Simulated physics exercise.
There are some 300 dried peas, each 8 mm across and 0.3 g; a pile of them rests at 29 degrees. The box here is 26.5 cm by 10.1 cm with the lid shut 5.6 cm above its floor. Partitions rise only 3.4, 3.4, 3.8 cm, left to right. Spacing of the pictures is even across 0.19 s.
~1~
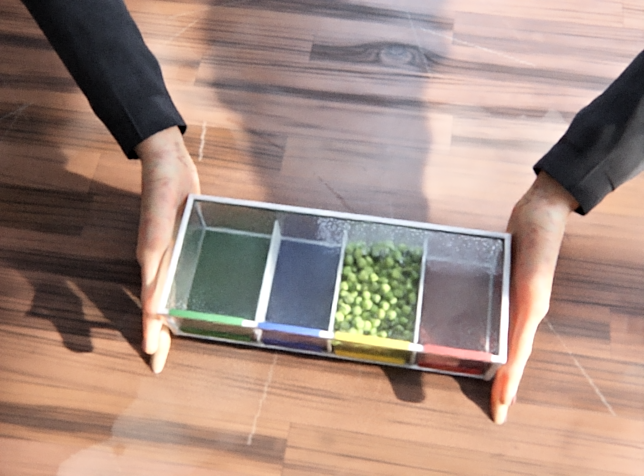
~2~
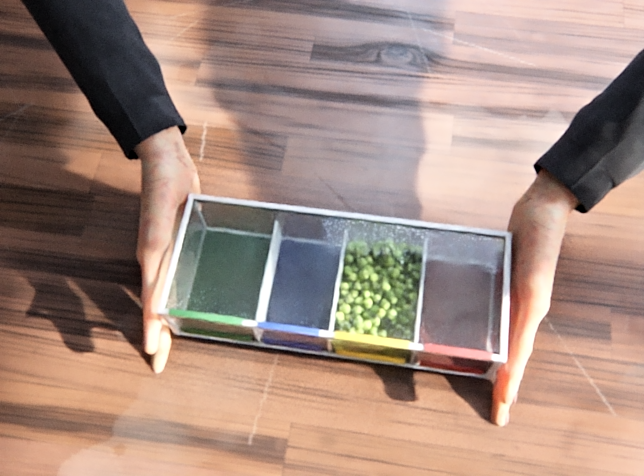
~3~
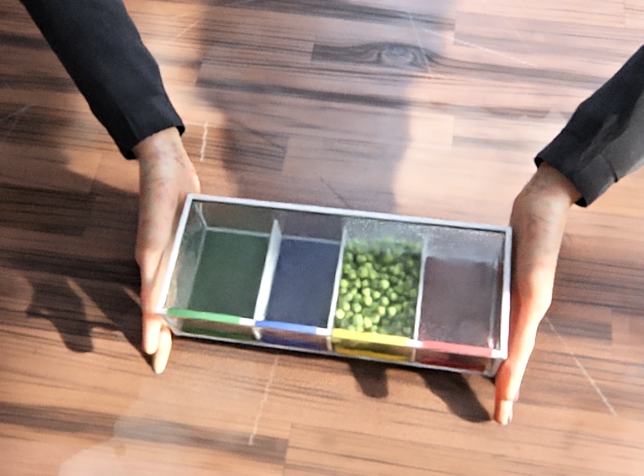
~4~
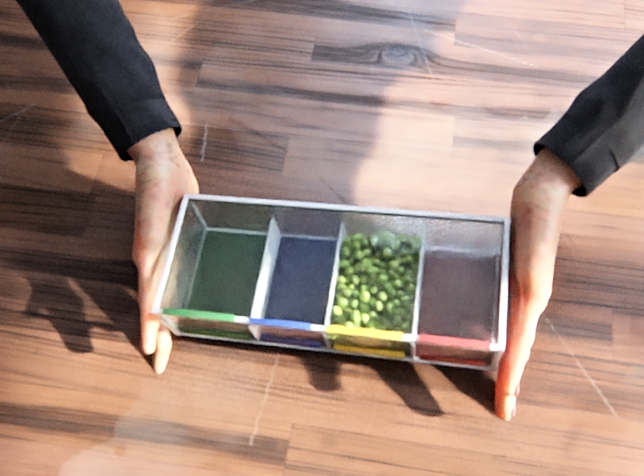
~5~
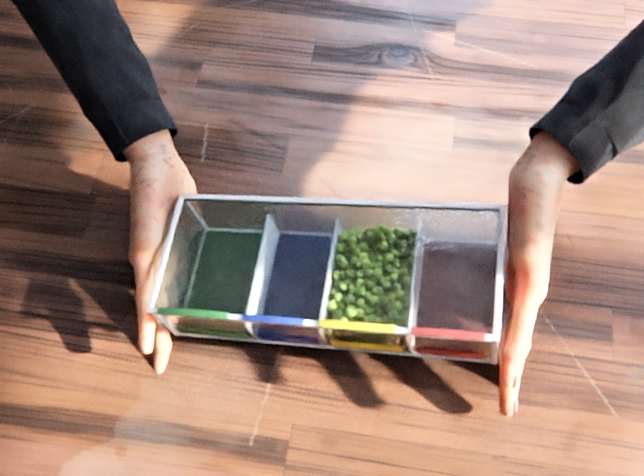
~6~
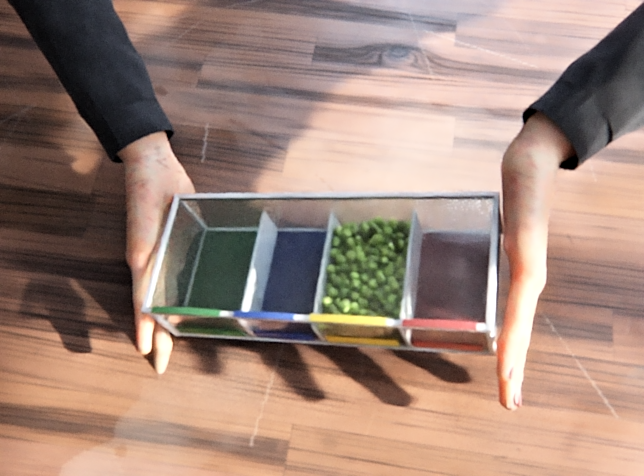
Two hands holding a clear divided box above a wooden surface, slowly tilting it with green peas in the yellow-marked section.
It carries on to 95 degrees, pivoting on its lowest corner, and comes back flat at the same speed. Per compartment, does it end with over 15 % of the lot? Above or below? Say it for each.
Red: Below, blue: Below, green: Above, yellow: Above.
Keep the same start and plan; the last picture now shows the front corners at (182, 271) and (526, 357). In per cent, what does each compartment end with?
That leaves red with 30 percent, blue with 0, green with 0 and yellow with 70 percent.
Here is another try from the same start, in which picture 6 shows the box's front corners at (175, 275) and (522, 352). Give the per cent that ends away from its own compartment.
Then around 35 percent would end up out of place.
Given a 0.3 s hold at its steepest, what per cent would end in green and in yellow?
In per cent: Green 85, yellow 15.
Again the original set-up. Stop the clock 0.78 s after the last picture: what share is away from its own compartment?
About 40 %.
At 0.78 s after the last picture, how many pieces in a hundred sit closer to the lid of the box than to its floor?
Around 70 in a hundred, give or take.
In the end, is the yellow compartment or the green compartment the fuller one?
Fuller: Green.
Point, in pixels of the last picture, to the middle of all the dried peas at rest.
Roughly pixel (237, 278).
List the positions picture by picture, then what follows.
In the first picture, box tilt 0 degrees, front corners at (164, 310) and (499, 358); yellow 100 %.
In the second picture, box tilt 1 degrees, front corners at (164, 310) and (500, 356).
In the third picture, box tilt 3 degrees, front corners at (162, 310) and (500, 353).
In the fourth picture, box tilt 6 degrees, front corners at (158, 309) and (498, 345), lowest corner left back.
In the fifth picture, box tilt 10 degrees, front corners at (153, 309) and (494, 336), lowest corner left back.
In the sixth picture, box tilt 15 degrees, front corners at (148, 308) and (486, 325), lowest corner left back; yellow 100 %.
Then, 0.78 s after the last picture, tilt 95 degrees; blue 15 %, green 20 %, yellow 60 %.
Then, 1.31 s after the last picture, tilt 42 degrees; blue 5 %, green 70 %, yellow 25 %.
Then, 1.89 s after the last picture, tilt 0 degrees; blue 5 %, green 70 %, yellow 25 %.
In the end, red 0 %, blue 5 %, green 70 %, yellow 25 %.
